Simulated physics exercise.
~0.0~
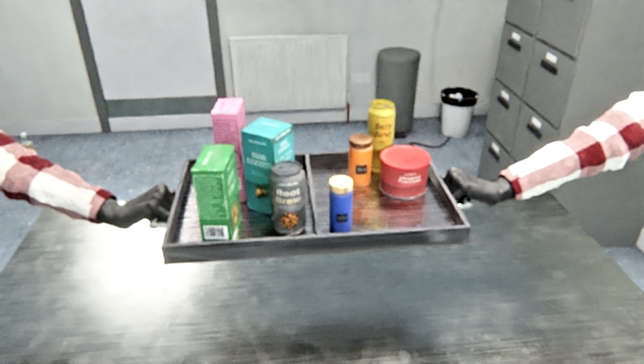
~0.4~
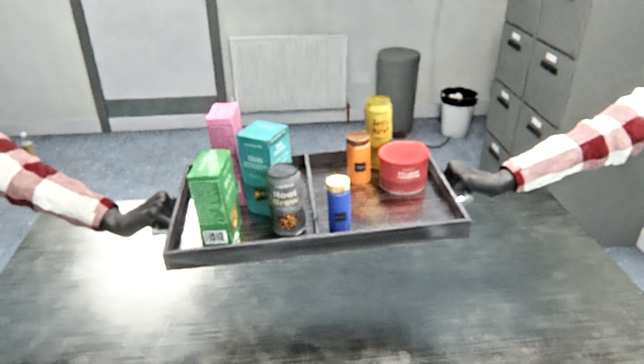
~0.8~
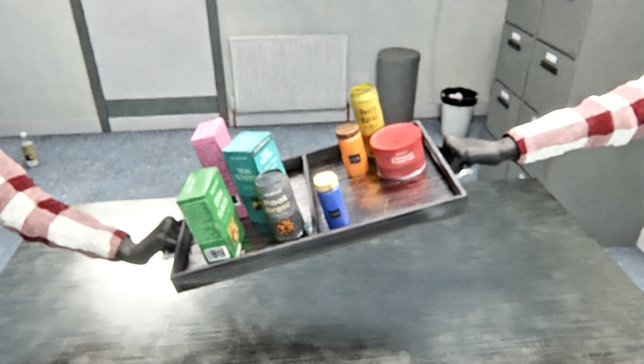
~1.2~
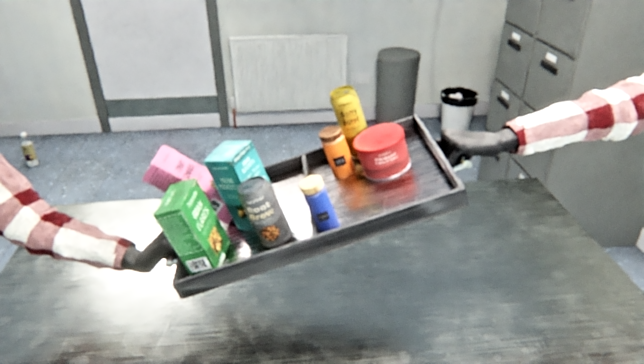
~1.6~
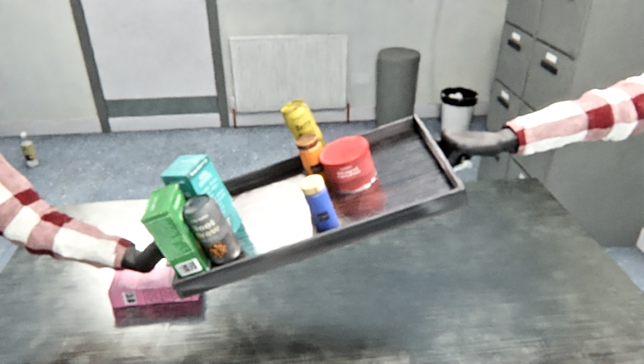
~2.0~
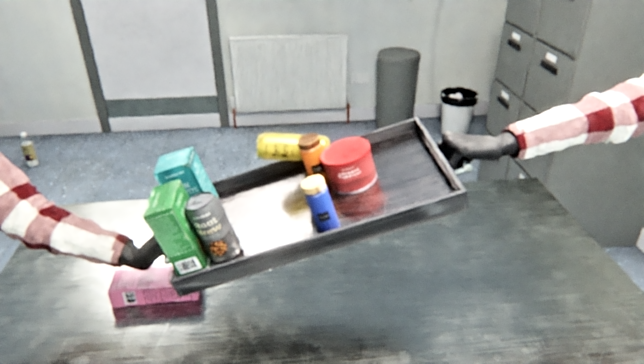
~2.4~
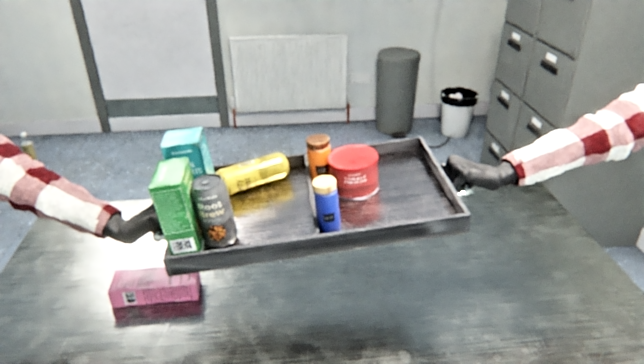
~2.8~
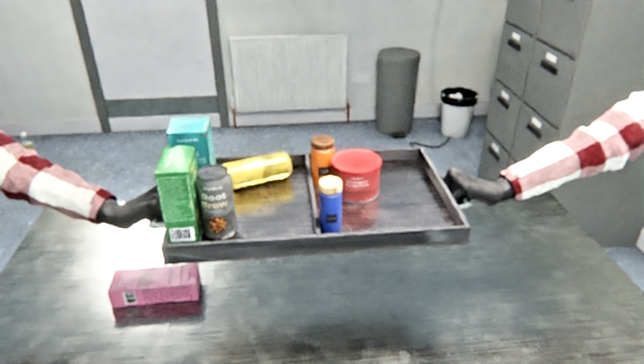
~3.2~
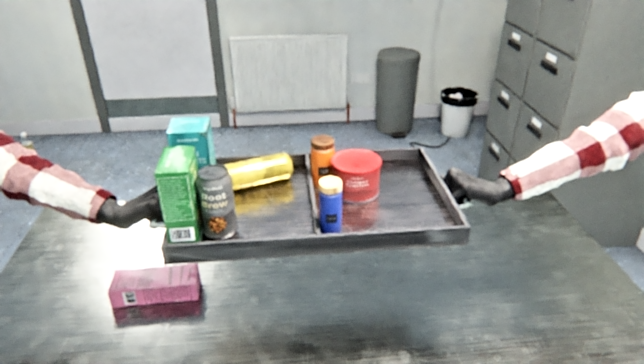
In a room with filing cabinets, two gloved hands held a tray of boxes, cans and tubs above a table and dipped its left side, sending the pink carton onto the table and the yellow can onto its side before levelling it, the turquoise carton still upright.
